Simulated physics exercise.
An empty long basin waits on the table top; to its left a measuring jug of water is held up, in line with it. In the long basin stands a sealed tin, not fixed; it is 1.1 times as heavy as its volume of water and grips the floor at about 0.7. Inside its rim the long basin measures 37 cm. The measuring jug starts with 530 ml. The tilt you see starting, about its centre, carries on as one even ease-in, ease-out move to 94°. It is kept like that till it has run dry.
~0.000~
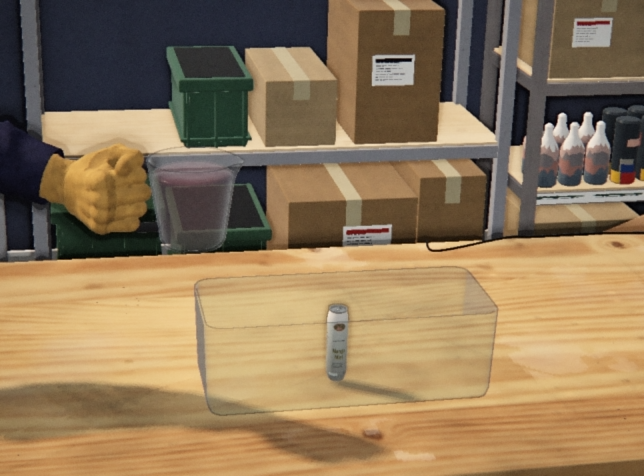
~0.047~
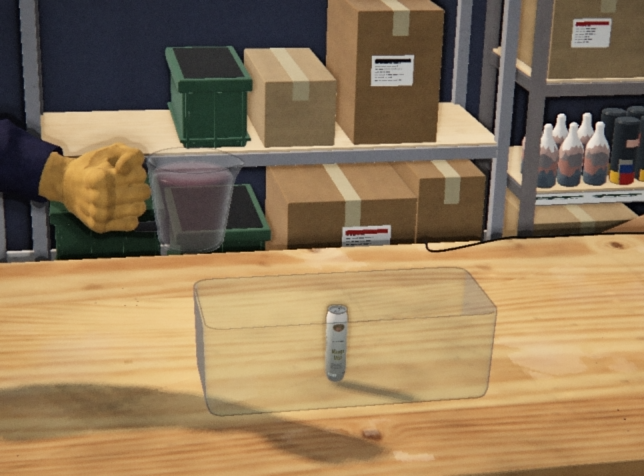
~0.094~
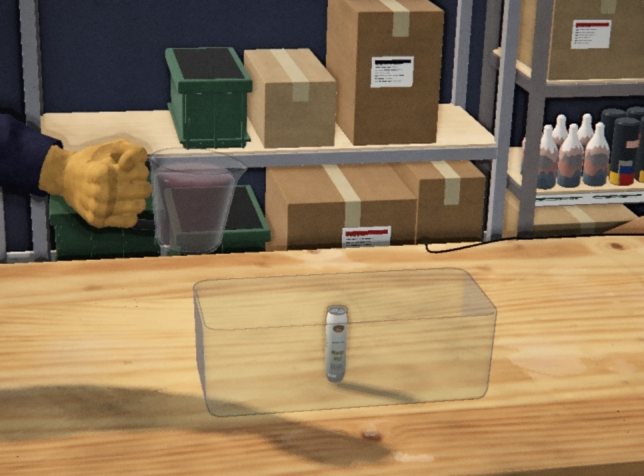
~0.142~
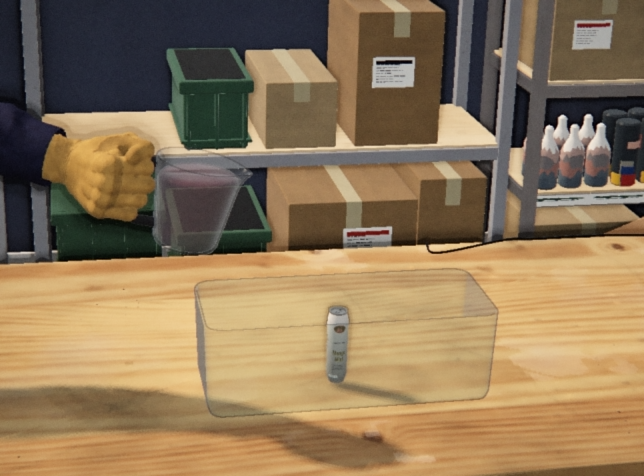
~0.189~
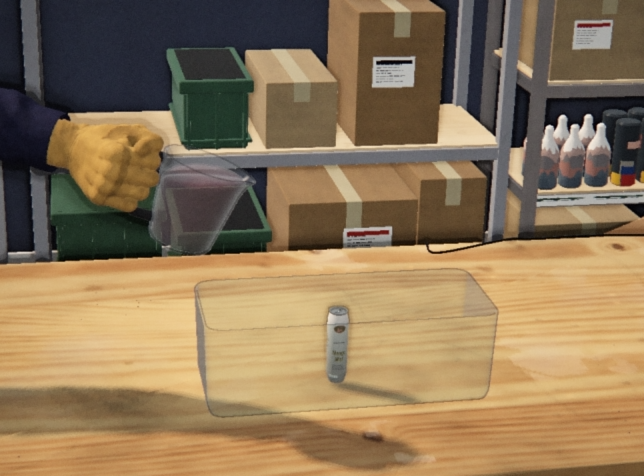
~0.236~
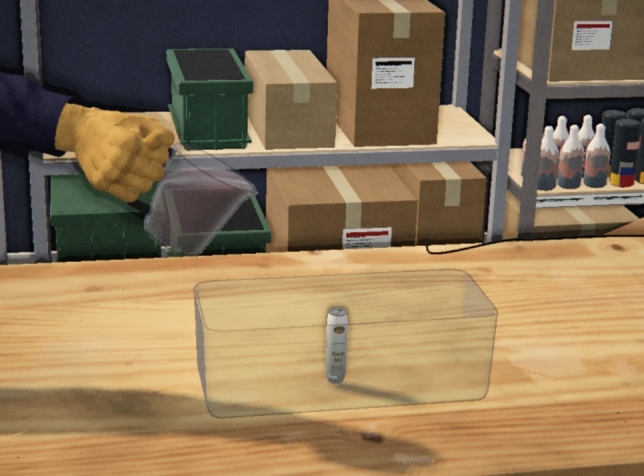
A measuring jug of water, held up by a yellow-gloved hand at the left, tilts slowly and then further to the right, while an empty long clear basin and a small tin stay still on the wooden table top.
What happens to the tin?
It stays up.
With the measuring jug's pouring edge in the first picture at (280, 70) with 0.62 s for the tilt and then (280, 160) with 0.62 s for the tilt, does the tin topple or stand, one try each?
First it stays up; then it goes over.
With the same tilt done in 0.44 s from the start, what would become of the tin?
The tin remains upright.
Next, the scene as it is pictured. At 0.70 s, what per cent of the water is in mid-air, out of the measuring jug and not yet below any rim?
Some 16 per cent.
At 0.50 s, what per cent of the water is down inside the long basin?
About 16 per cent.
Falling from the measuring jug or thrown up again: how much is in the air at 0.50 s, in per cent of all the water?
About 28 per cent.
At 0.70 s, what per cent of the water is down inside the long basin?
Near 66 in a hundred.
By 0.50 s the tilt is 86° and 56 per cent is still to pour; the tin stands where it began.
By 0.70 s the tilt is 94° and 16 per cent is still to pour; the tin stands where it began.
By 0.90 s the tilt is 94° and 3 per cent is still to pour; the tin stands where it began.
By 1.12 s the tilt is 94° and 1 per cent is still to pour; the tin stands where it began.
At rest the tin stands where it began.
